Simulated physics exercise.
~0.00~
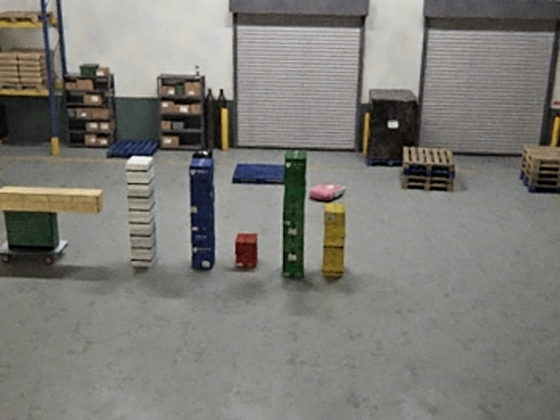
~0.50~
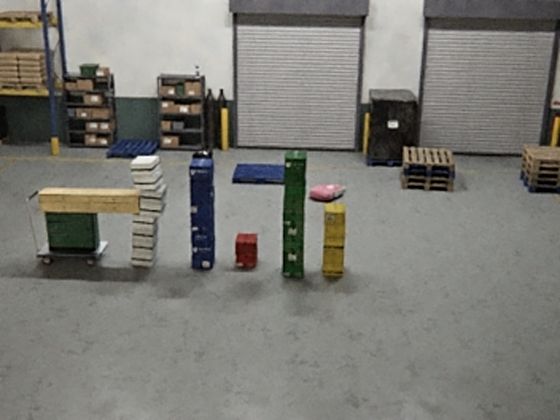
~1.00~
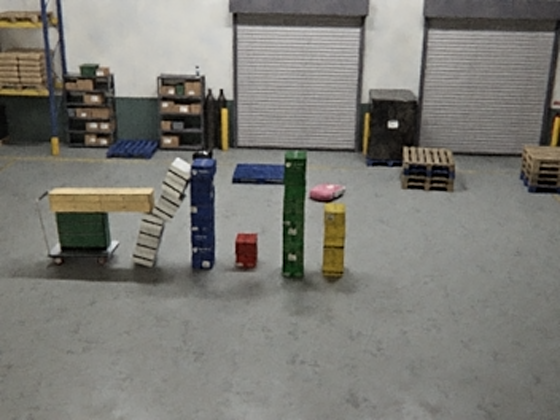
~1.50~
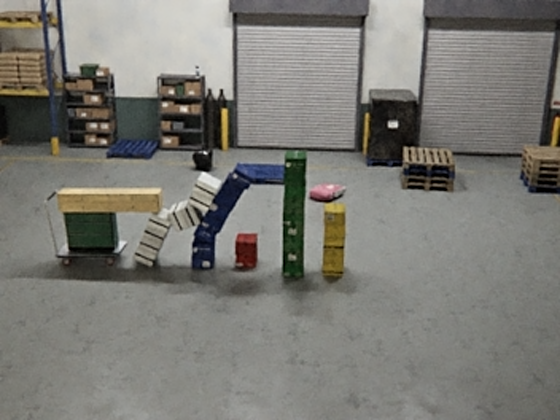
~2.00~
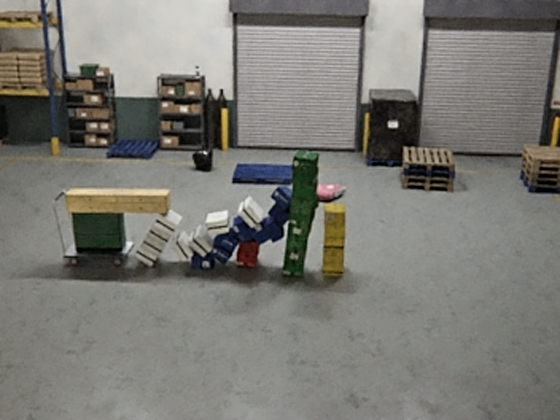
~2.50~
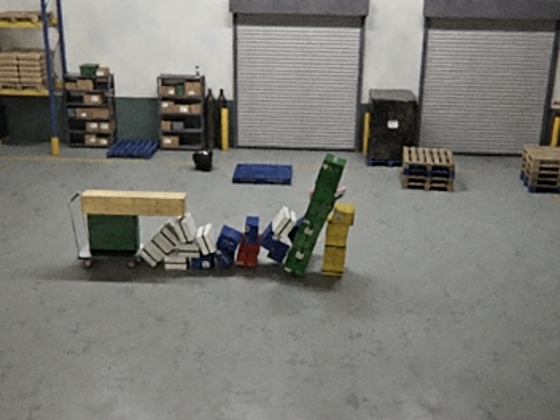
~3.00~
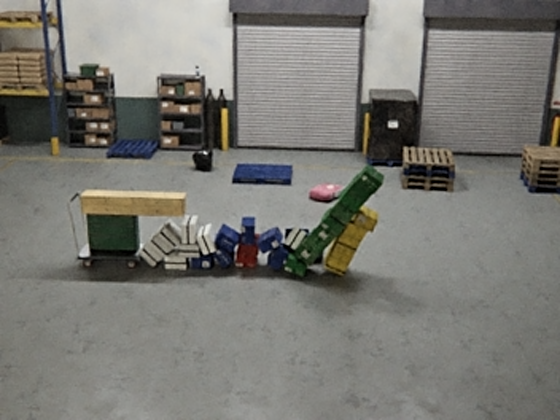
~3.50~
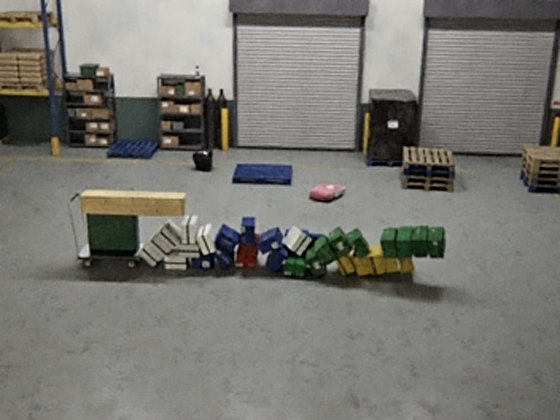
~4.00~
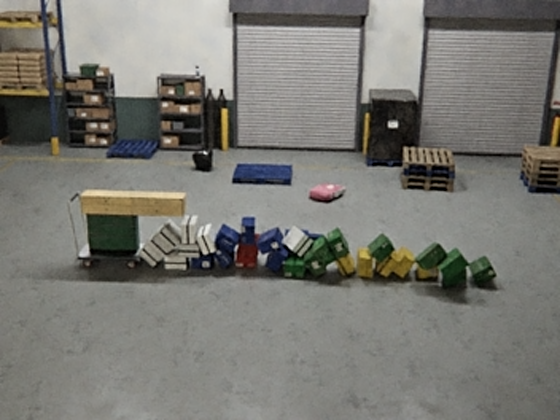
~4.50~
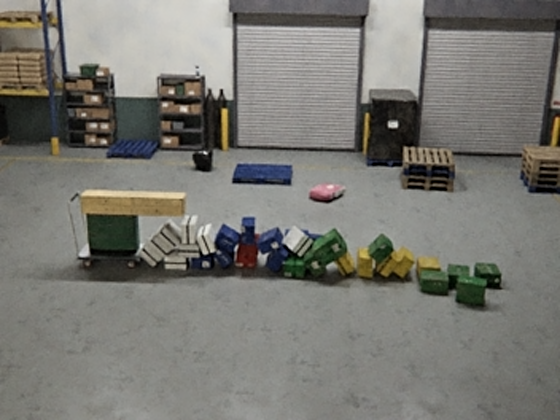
A grey warehouse floor with two roller doors behind is seen from a raised, still viewpoint, with a row of carton stacks standing across it. From left to right they are white, tall blue, short red, tall green and yellow, and a trolley carrying a green block and a long pale beam rolls in from the left. The beam pushes into the white stack, which buckles and topples against the blue one. The blue stack collapses over the red toward the green, which leans and knocks down the yellow. Cartons end scattered rightward, the red still upright, the trolley stopped.
